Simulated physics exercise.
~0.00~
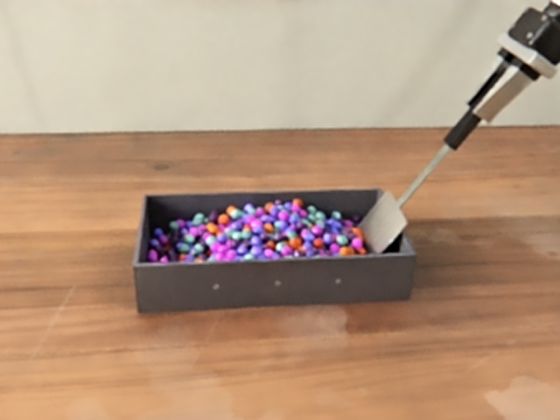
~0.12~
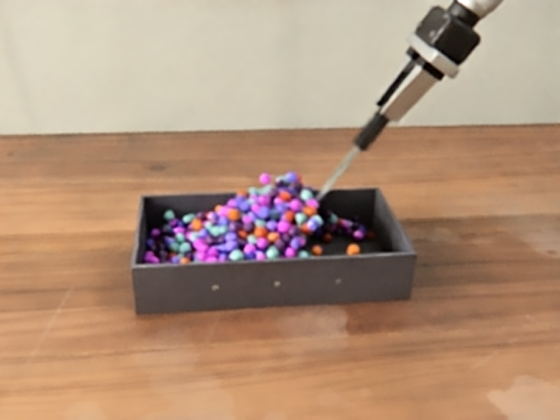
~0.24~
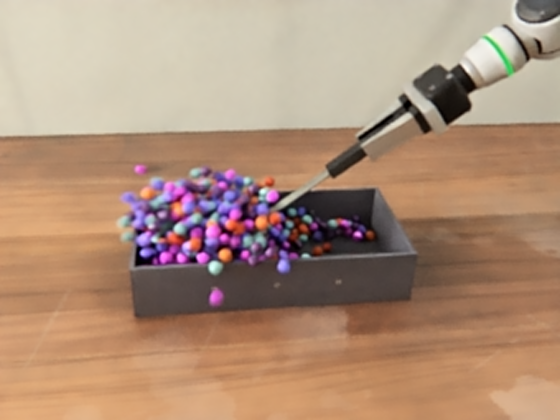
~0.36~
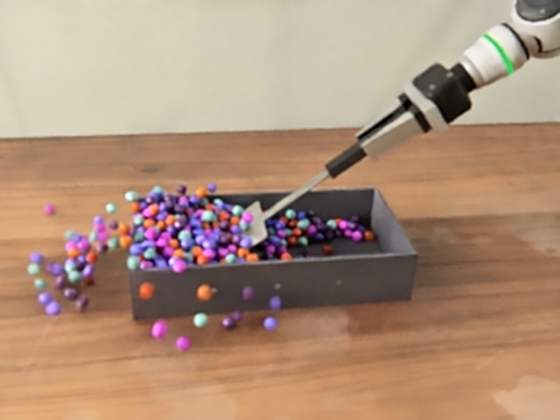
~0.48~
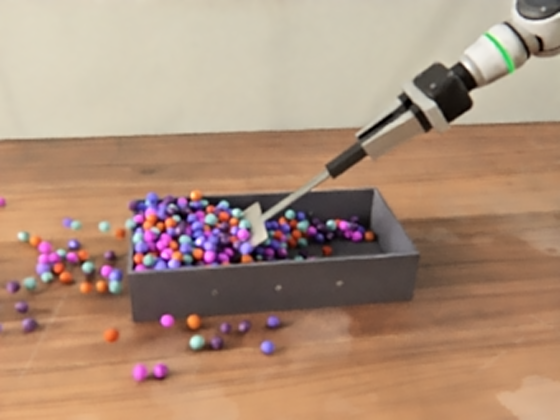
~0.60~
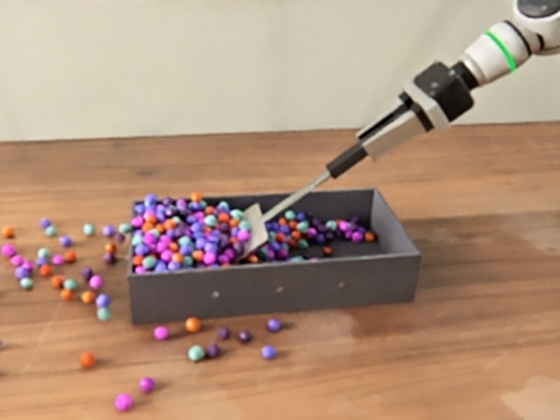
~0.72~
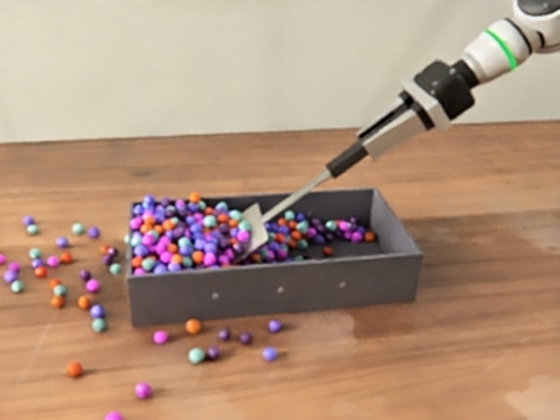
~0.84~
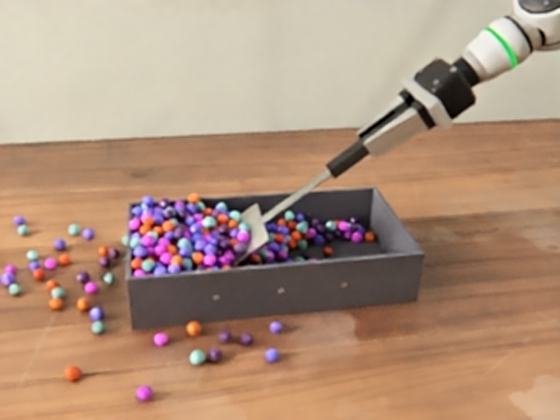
The clip opens on a dark gray tray of small round sweets in purple, pink, orange and teal, with a robot arm holding a paddle at the tray's right end. The paddle sweeps left, pushing the sweets into a steep heap and baring part of the tray floor behind it. As it tilts flatter and nears the middle, the pile surges up and over the left end and front wall. Sweets drop and scatter across the wooden table, some rolling farther left. The paddle stops, and most sweets remain piled in the tray's left half, with dozens lying outside.
